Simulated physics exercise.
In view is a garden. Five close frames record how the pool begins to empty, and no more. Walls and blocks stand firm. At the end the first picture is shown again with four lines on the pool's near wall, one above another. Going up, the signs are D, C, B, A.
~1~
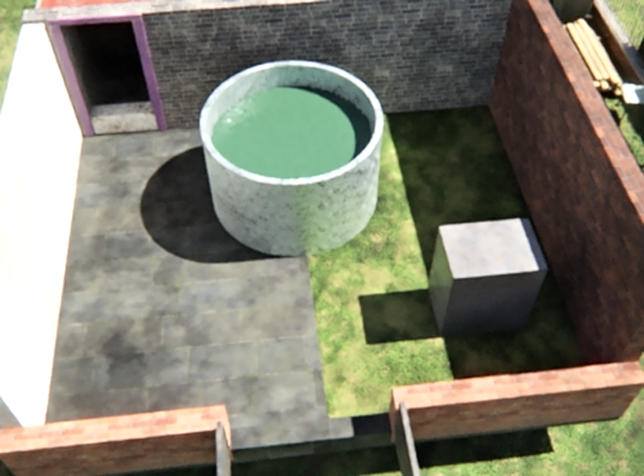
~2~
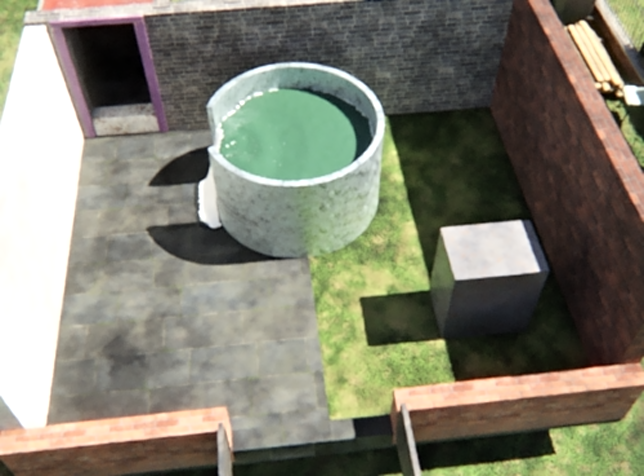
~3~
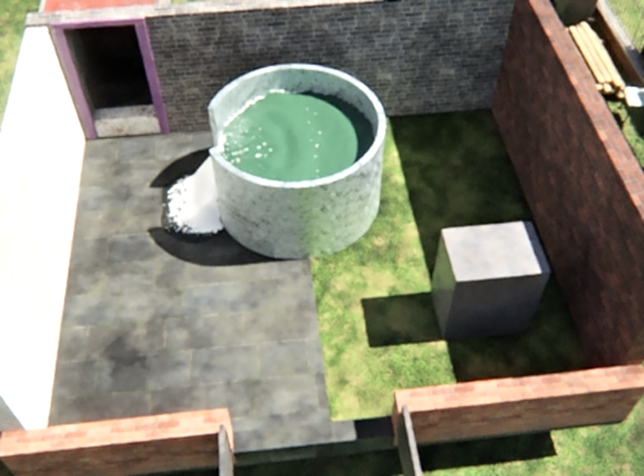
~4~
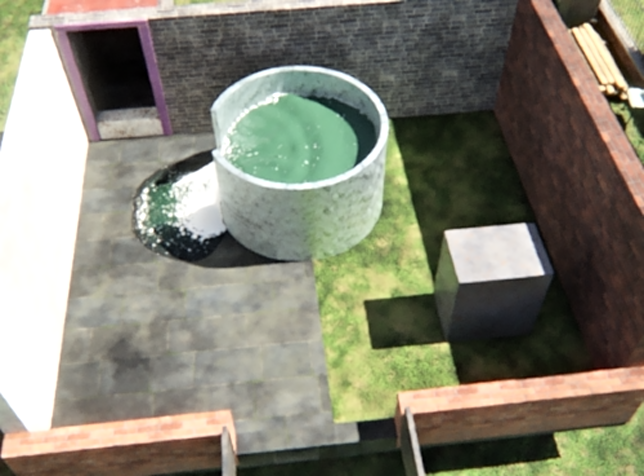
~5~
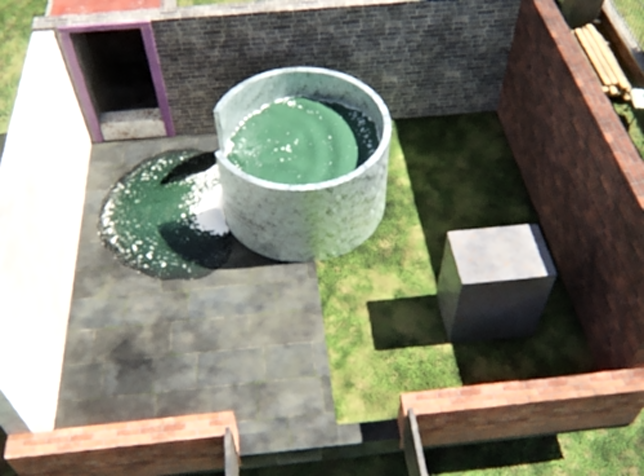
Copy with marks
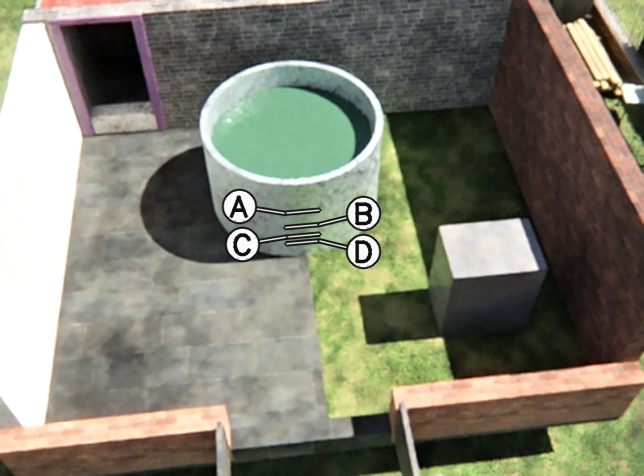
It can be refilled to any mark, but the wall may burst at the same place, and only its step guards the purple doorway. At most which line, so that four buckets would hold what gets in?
A.
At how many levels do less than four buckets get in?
All of the four.
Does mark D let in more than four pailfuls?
No.
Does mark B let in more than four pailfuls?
No, not at all.
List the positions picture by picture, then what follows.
Water in the pool at rest, its middle at (293, 139); foot of the purple doorway at (127, 132); open gate at (309, 394), in the first picture.
Front seen at (217, 226), 1 % of the ground wet, in the second picture.
Front seen at (172, 228), 3 % of the ground wet, in the third picture.
Front seen at (138, 226), 7 % of the ground wet, in the fourth picture.
Front seen at (104, 226), 12 % of the ground wet, in the fifth picture.
On the marked copy, A at (301, 211); B at (302, 226); C at (302, 235); D at (303, 242); from the bottom up D, C, B, A.
If A is chosen, a bucket or two gets in.
If B is chosen, nothing gets over.
If C is chosen, nothing gets over.
If D is chosen, nothing gets over.
